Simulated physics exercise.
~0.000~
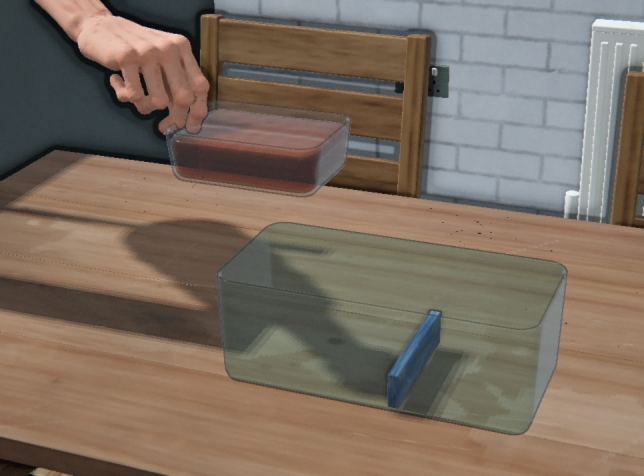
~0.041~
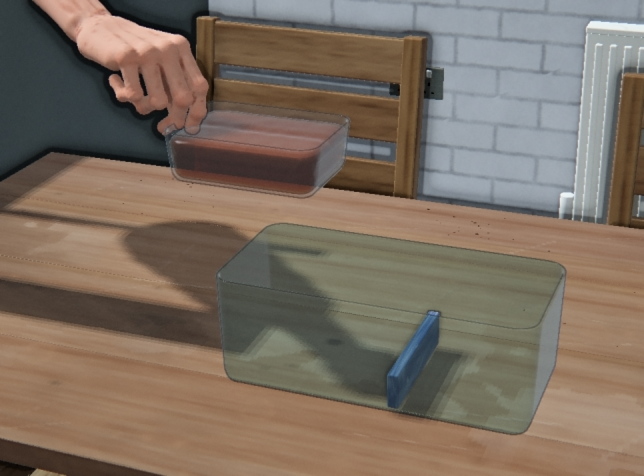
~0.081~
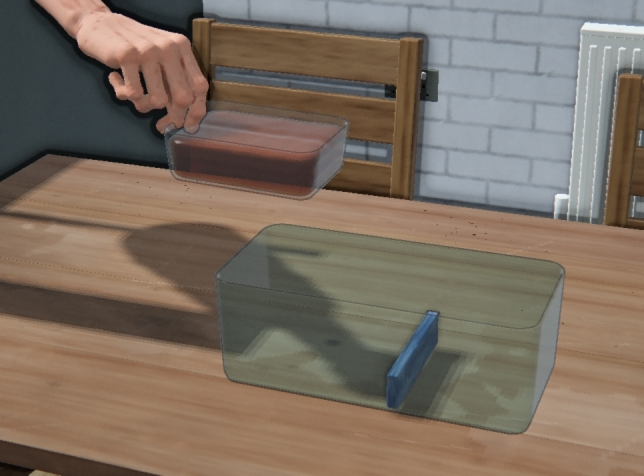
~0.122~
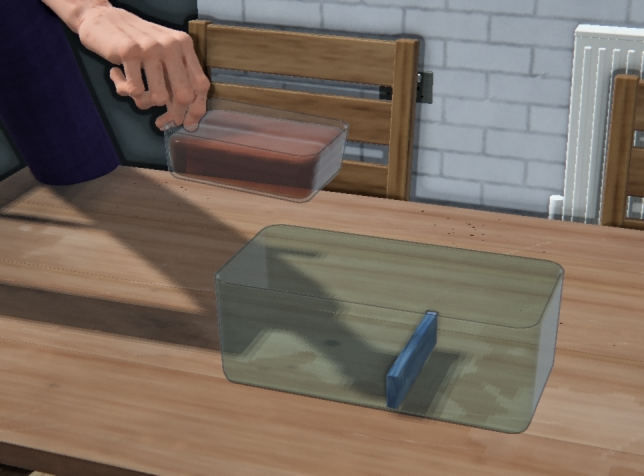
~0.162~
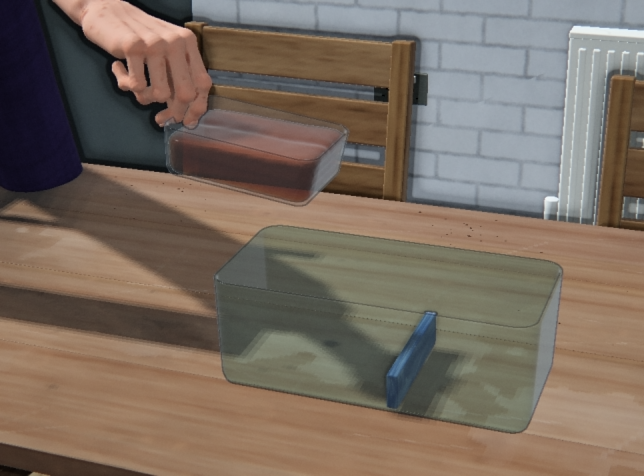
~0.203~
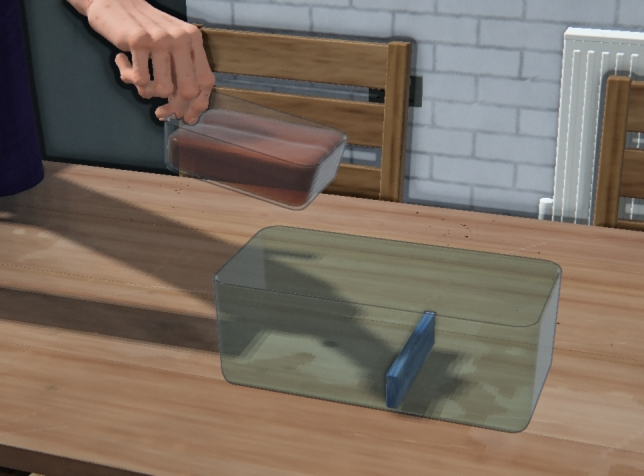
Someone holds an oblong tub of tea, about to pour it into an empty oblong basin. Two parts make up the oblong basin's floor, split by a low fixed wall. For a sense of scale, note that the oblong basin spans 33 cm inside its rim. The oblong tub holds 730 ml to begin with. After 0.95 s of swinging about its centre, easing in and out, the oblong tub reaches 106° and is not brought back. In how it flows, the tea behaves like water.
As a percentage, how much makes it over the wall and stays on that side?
Some 15 per cent makes it over and stays.
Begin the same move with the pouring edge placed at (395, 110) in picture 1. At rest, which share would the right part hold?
Then I'd expect something near 70 per cent.
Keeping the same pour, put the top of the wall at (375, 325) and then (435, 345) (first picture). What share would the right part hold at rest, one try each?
It comes to 65 per cent, and then 10 per cent.
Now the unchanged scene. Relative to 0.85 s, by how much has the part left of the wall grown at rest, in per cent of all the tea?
Roughly 5 percent.
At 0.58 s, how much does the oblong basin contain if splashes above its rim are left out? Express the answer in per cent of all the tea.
At that time the basin holds about 36 per cent of the liquid.
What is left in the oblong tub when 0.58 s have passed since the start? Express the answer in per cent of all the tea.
About 20 percent.
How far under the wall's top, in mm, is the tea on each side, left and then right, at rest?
Near 18 mm for the left and near 34 mm for the right.
Then, 0.58 s in, the tilt is 71° and 20 per cent is still to pour, 32 is left of the wall and 4 right of it.
Then, 0.85 s in, the tilt is 103° and 2 per cent is still to pour, 73 is left of the wall and 13 right of it.
Then, 1.14 s in, the tilt is 106° and 0 per cent is still to pour, 77 is left of the wall and 15 right of it.
Then, 1.45 s in, the tilt is 106° and 0 per cent is still to pour, 77 is left of the wall and 15 right of it.
Finally, 77 per cent lies left of the wall, 15 right of it and 8 outside.
